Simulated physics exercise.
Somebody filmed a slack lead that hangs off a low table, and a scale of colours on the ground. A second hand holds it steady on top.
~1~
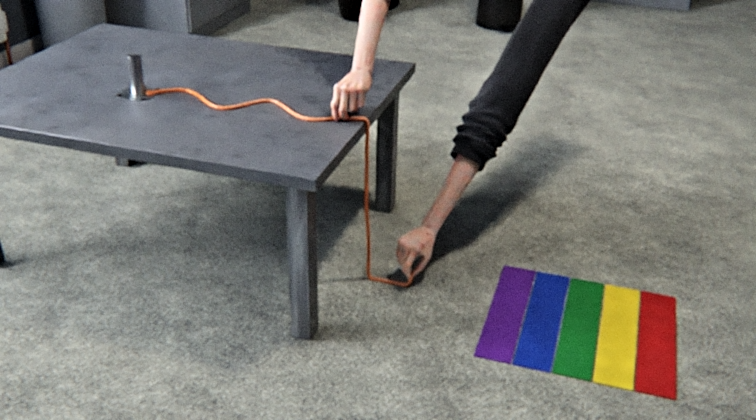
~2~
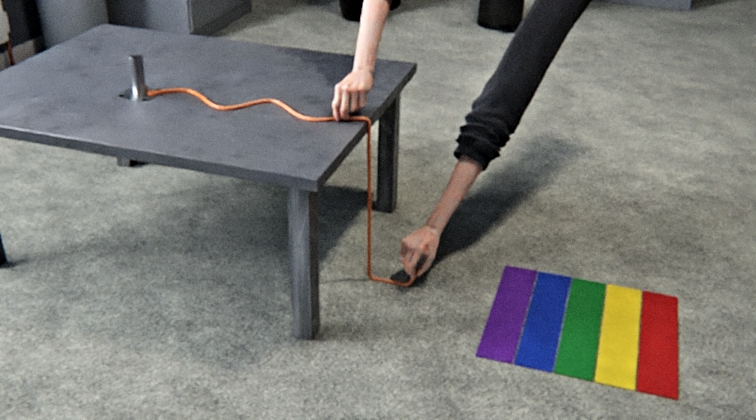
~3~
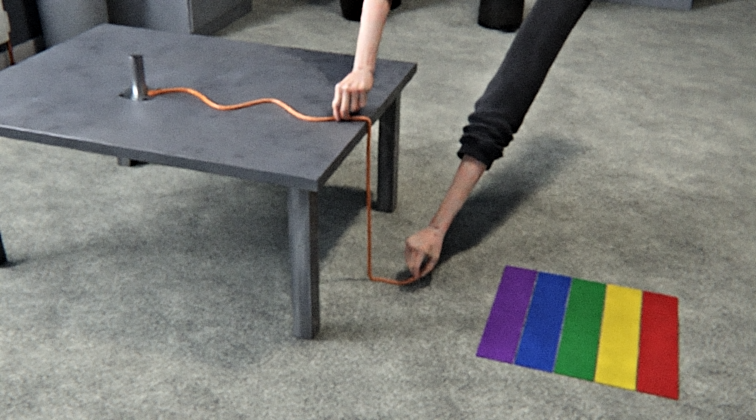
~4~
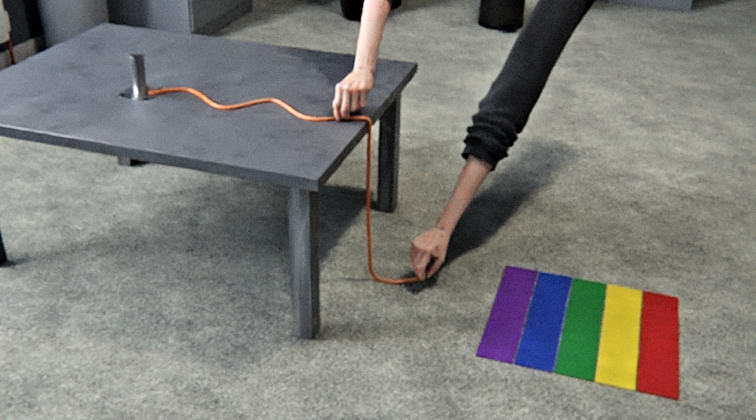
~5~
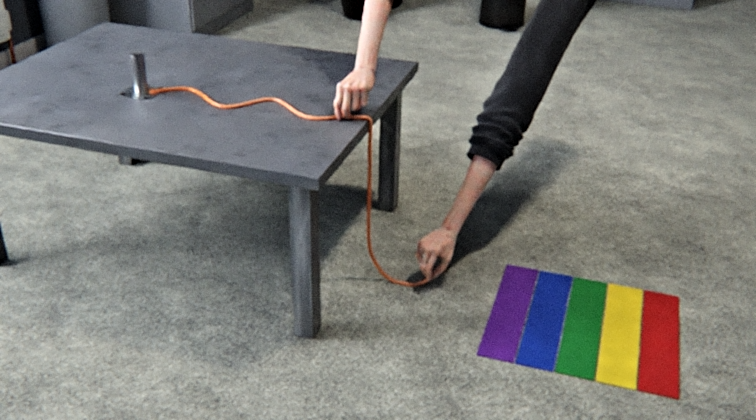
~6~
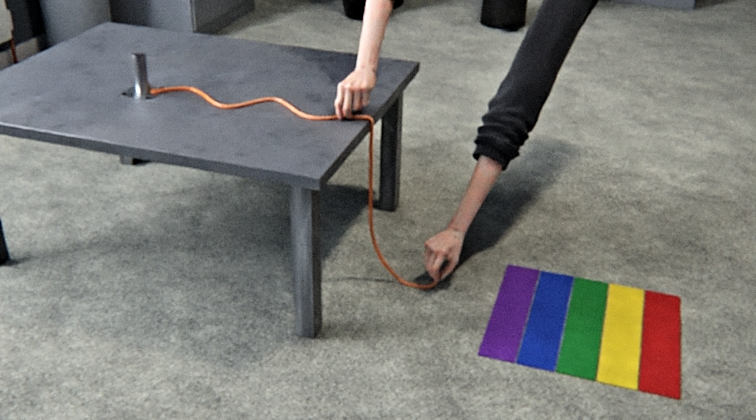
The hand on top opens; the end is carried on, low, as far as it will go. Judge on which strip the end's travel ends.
Its travel ends on the green strip.
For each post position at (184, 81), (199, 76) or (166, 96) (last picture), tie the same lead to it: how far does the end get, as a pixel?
Estimated pixels per try: (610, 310); (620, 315); (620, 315).
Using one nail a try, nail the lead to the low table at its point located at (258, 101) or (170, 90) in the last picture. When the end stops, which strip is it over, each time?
It would be blue, then green.
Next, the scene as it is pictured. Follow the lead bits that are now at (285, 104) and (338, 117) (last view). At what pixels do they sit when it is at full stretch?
Final positions are (311, 113) and (379, 131), in that order.
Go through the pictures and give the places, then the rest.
End (412, 274); purple (498, 341); blue (536, 349); green (575, 357); yellow (615, 366); red (656, 375), in the first frame.
End (415, 275); lead through (187, 91) (235, 108) (295, 114) (368, 126) (370, 196) (369, 264), in the second frame.
End (420, 275), in the third frame.
End (425, 276); lead through (188, 90) (236, 107) (295, 113) (369, 125) (368, 195) (370, 264), in the fourth frame.
End (432, 277), in the fifth frame.
End (439, 278); lead through (190, 89) (238, 106) (297, 112) (371, 124) (371, 194) (383, 262), in the sixth frame.
Early on, end near (526, 295); over purple.
Midway, end near (564, 302); over blue.
At the end of the slack, end near (588, 307); over green. It gets as far as the green strip.
